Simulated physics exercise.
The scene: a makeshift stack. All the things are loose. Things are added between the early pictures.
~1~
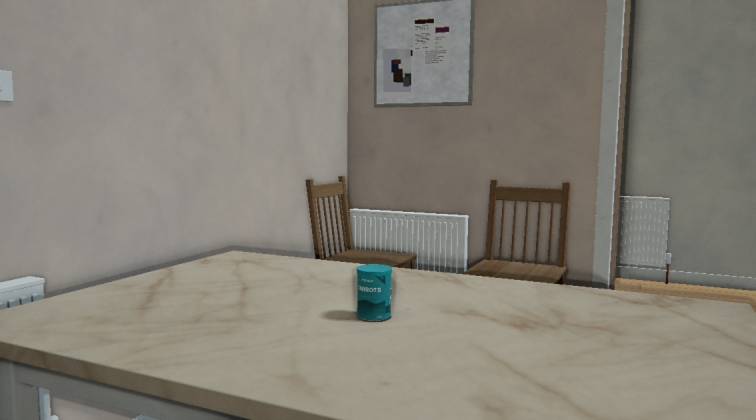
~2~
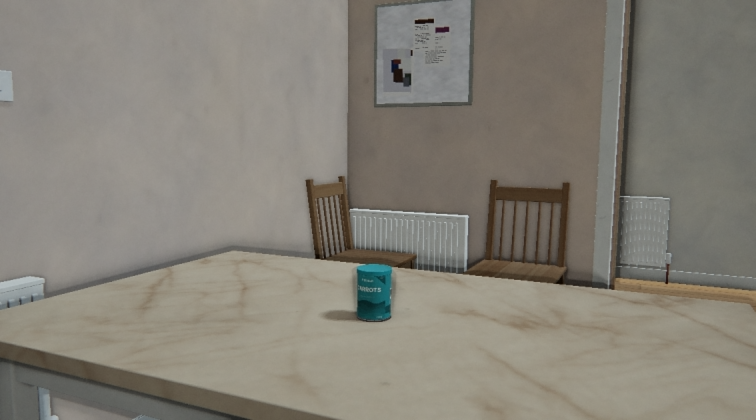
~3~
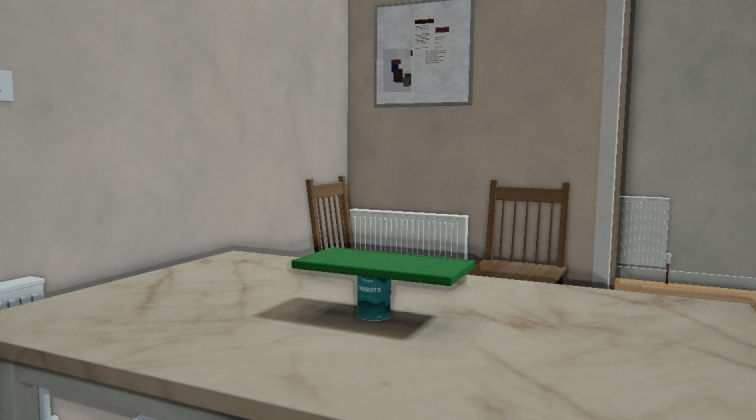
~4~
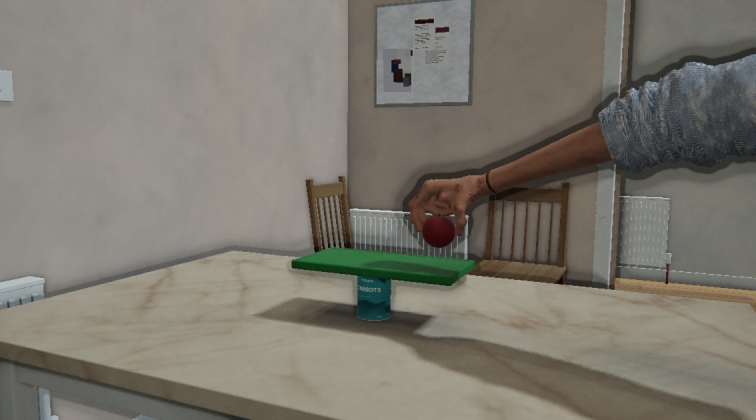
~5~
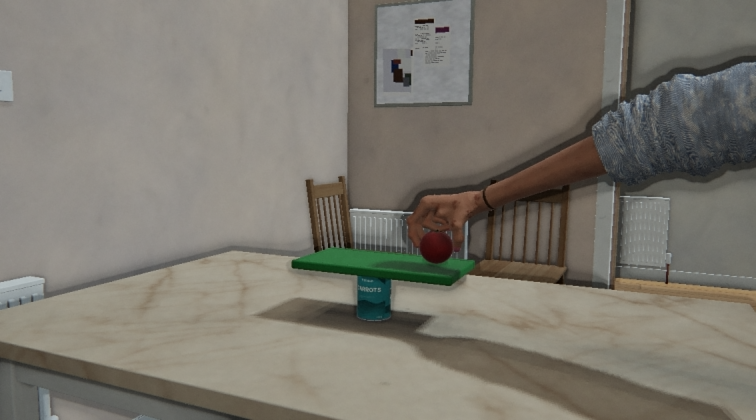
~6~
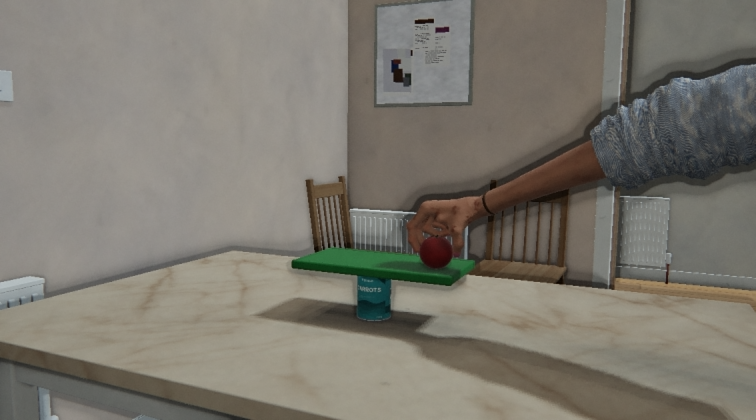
Green board appearing on top of a turquoise tin on a marble table, then a hand lowering a red ball-like object onto its right side.
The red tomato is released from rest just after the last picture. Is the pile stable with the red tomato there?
In the end the stack comes apart.
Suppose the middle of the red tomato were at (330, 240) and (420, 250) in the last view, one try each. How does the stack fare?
In the first case it holds; in the second case it comes apart.
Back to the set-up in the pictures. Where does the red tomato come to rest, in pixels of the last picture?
At about (497, 325).
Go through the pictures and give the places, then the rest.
The last thing is not in view yet; turquoise tin (374, 292), in the first picture.
The last thing is not in view yet; turquoise tin (374, 292), in the second picture.
The last thing is not in view yet; turquoise tin (374, 292), in the third picture.
Still above its spot; red tomato (439, 231); turquoise tin (374, 292), in the fourth picture.
Still above its spot; red tomato (436, 247); turquoise tin (374, 292), in the fifth picture.
In place under the hand; red tomato (436, 252); turquoise tin (374, 292), in the sixth picture.
Then, 0.30 s later than the last frame, red tomato now fallen; green lid tilted by 31°.
Then, 0.40 s later than the last frame, green lid tilted by 43°.
Then, 0.60 s later than the last frame, green lid tilted by 33°.
Then, 0.80 s later than the last frame, green lid tilted by 29°.
When it is over, fallen, red tomato; moved from the start, green lid; turquoise tin as before. End places, in pixels of the last picture, red tomato near (498, 325). The stack gives way.
